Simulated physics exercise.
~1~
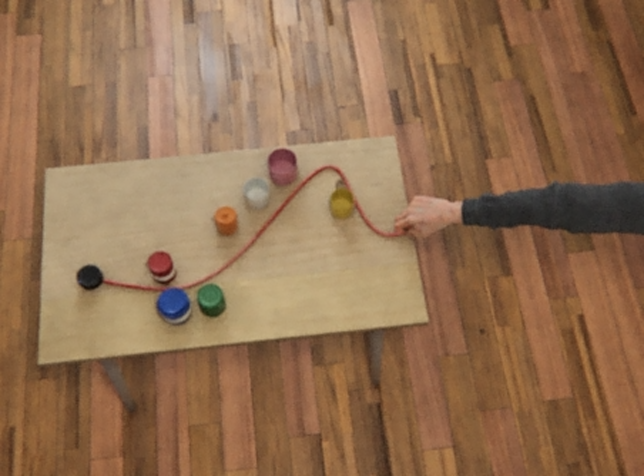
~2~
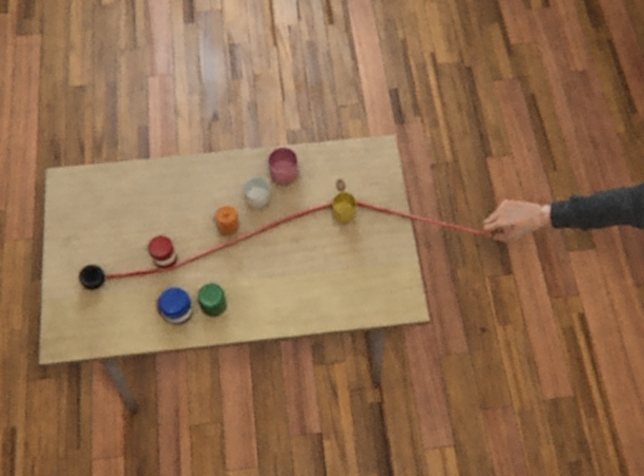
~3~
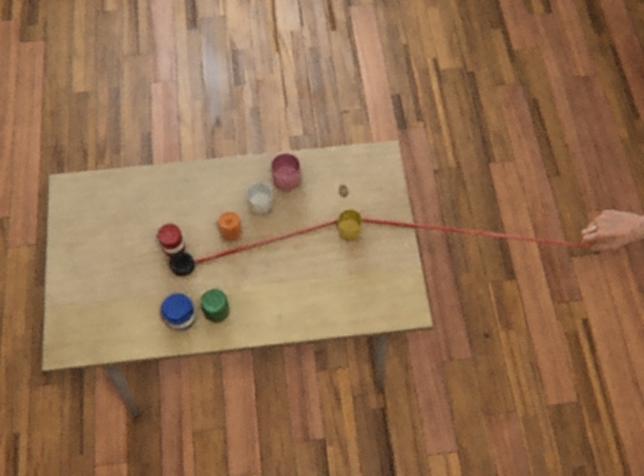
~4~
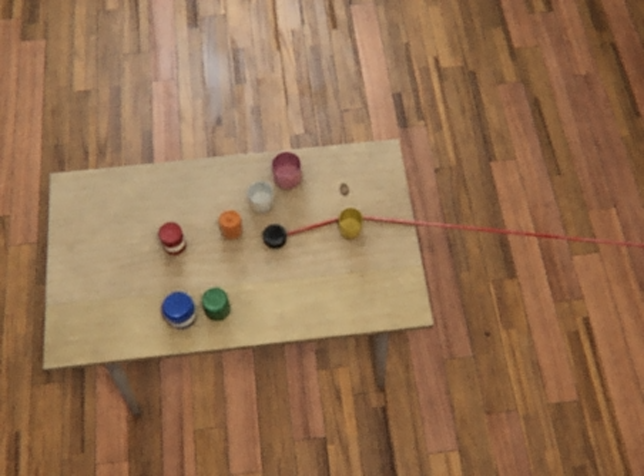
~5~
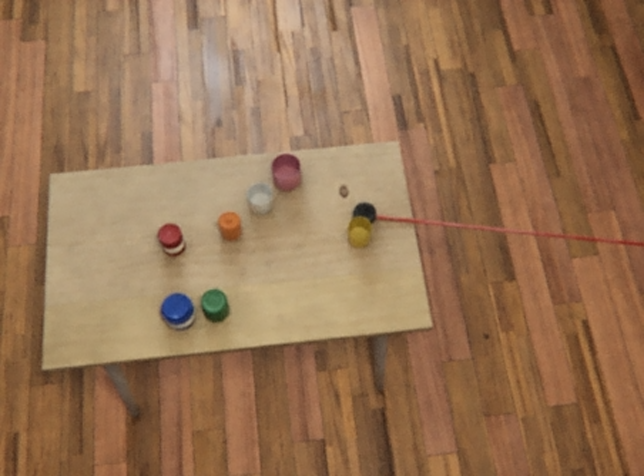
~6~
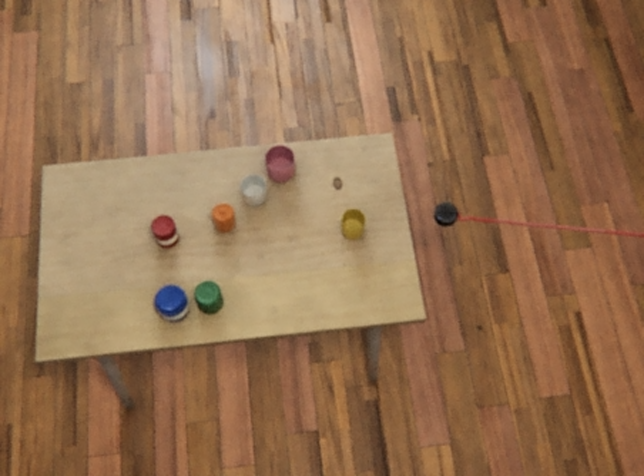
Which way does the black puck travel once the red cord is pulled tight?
It travels to the right, crossing the table and passing beyond its right edge.
